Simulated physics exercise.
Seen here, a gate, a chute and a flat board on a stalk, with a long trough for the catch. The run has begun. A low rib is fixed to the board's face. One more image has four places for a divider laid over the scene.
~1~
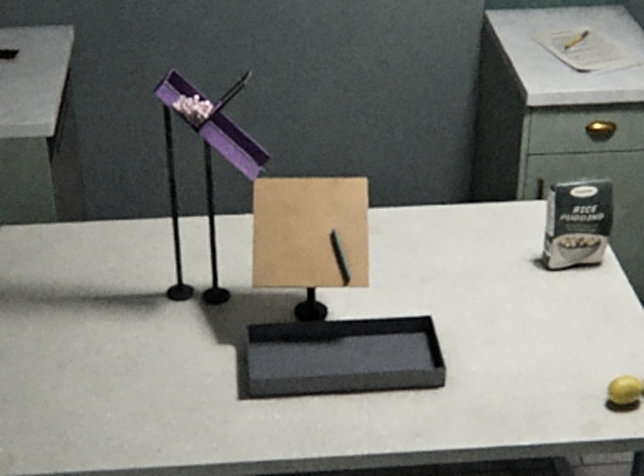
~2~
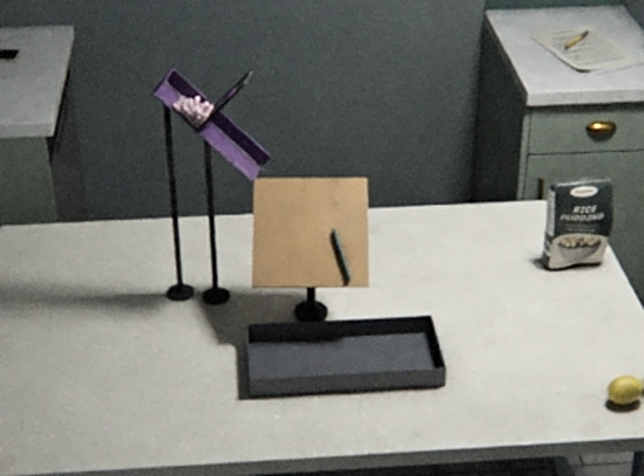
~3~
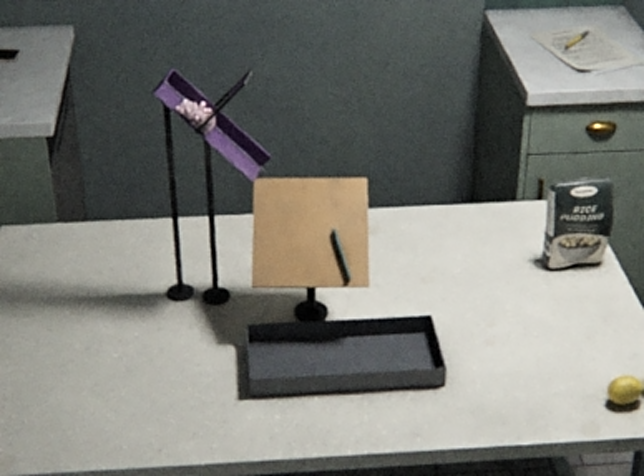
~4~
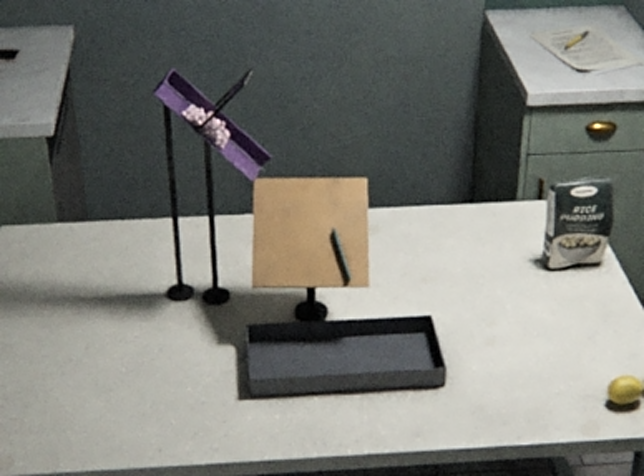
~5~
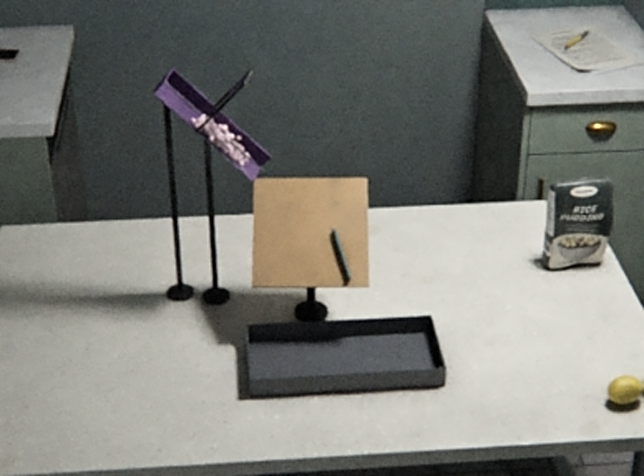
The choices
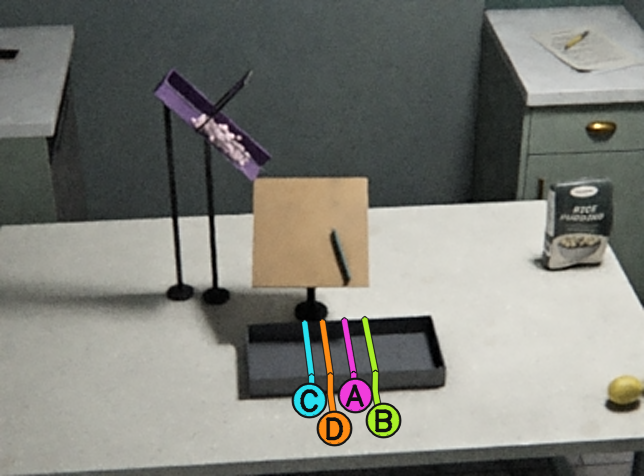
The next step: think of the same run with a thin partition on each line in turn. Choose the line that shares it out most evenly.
Go for A.
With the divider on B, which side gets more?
The left side.
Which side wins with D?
More lands on the right.
On the marked copy, line A crosses the front rim at (353, 373); line B crosses the front rim at (375, 372); line C crosses the front rim at (311, 375); line D crosses the front rim at (330, 374).
With A, of what is caught, about a third on the left of the divider, about two thirds on the right.
With B, of what is caught, most on the left of the divider, a small part on the right.
With C, of what is caught, a small part on the left of the divider, nearly all on the right.
With D, of what is caught, a small part on the left of the divider, most on the right.
